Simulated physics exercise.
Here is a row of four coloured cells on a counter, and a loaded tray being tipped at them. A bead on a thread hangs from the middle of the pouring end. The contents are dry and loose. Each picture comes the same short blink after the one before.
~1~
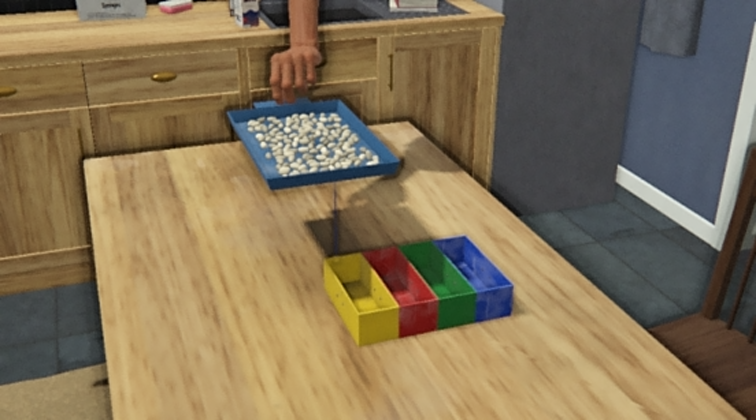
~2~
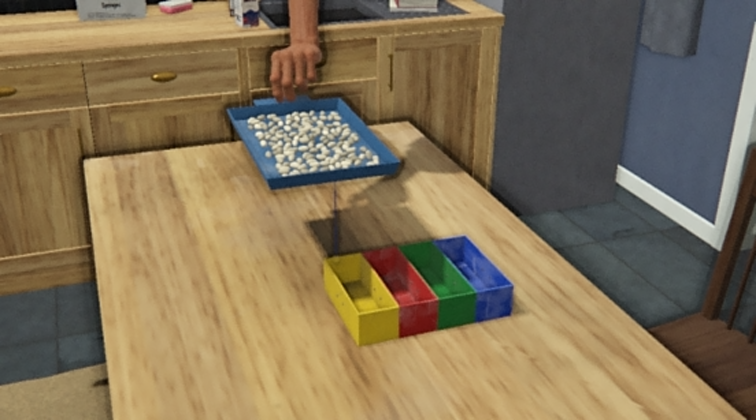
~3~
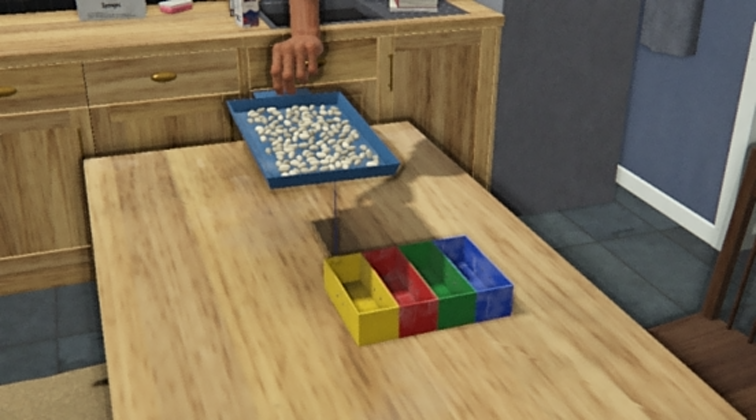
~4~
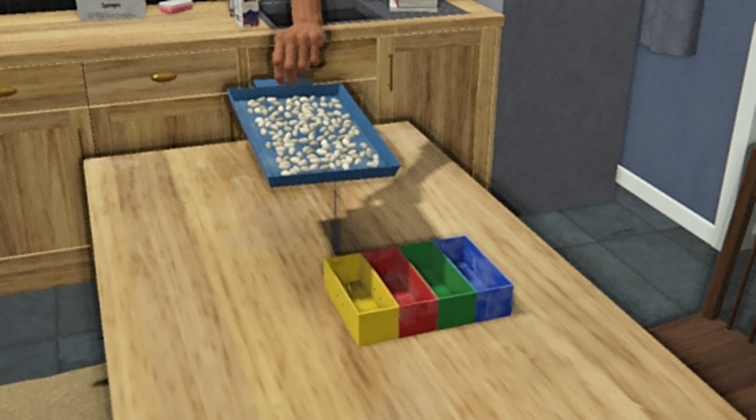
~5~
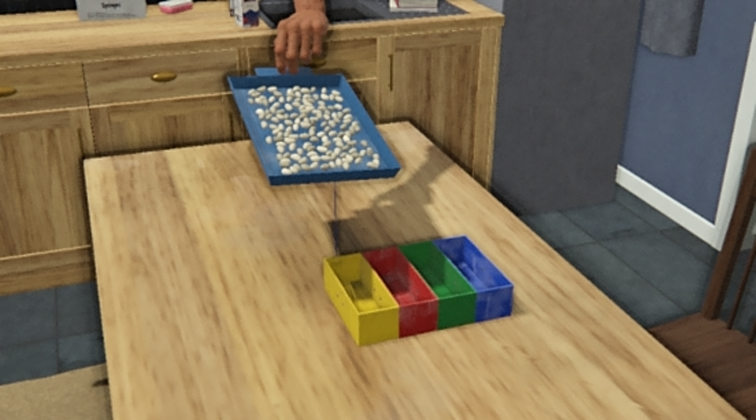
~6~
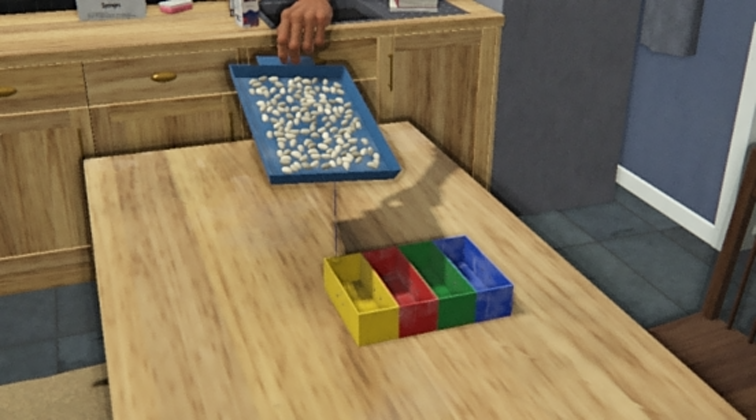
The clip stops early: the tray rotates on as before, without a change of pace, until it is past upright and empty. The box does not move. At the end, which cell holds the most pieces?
Most goes to the red cell.
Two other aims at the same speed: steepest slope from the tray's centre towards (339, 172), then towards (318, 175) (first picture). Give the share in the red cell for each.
Roughly 40 per cent, and 10 per cent.
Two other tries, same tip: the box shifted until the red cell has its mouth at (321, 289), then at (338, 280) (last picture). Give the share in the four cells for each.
The first gives 90 %, the second 100 %.
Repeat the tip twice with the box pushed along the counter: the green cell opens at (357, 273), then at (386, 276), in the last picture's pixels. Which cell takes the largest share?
First the cell in blue, then the green one.
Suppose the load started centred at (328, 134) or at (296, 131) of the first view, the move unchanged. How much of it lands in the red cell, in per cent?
In turn 60 and 60 in a hundred.
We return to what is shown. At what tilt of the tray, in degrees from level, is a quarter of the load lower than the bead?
At some 105 degrees.
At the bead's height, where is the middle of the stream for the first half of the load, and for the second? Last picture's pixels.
At about (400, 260), then at (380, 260).
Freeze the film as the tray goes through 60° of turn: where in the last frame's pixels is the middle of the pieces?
Near (358, 143).
Soon after the last picture, tray tipped steeply; all on the tray.
A little later, tray tipped right over; about two thirds on the tray; a small part in the red cell; a stray few in the green cell; about a quarter falling or outside the box.
Later still, tray tipped past a quarter turn; about two thirds in the red cell; about a quarter in the yellow cell; a small part in the green cell; a stray few in the blue cell; a stray few falling or outside the box.
At rest, tray tipped past a quarter turn; about two thirds in the red cell; about a quarter in the yellow cell; a small part in the green cell; a stray few in the blue cell; a stray few outside the box.
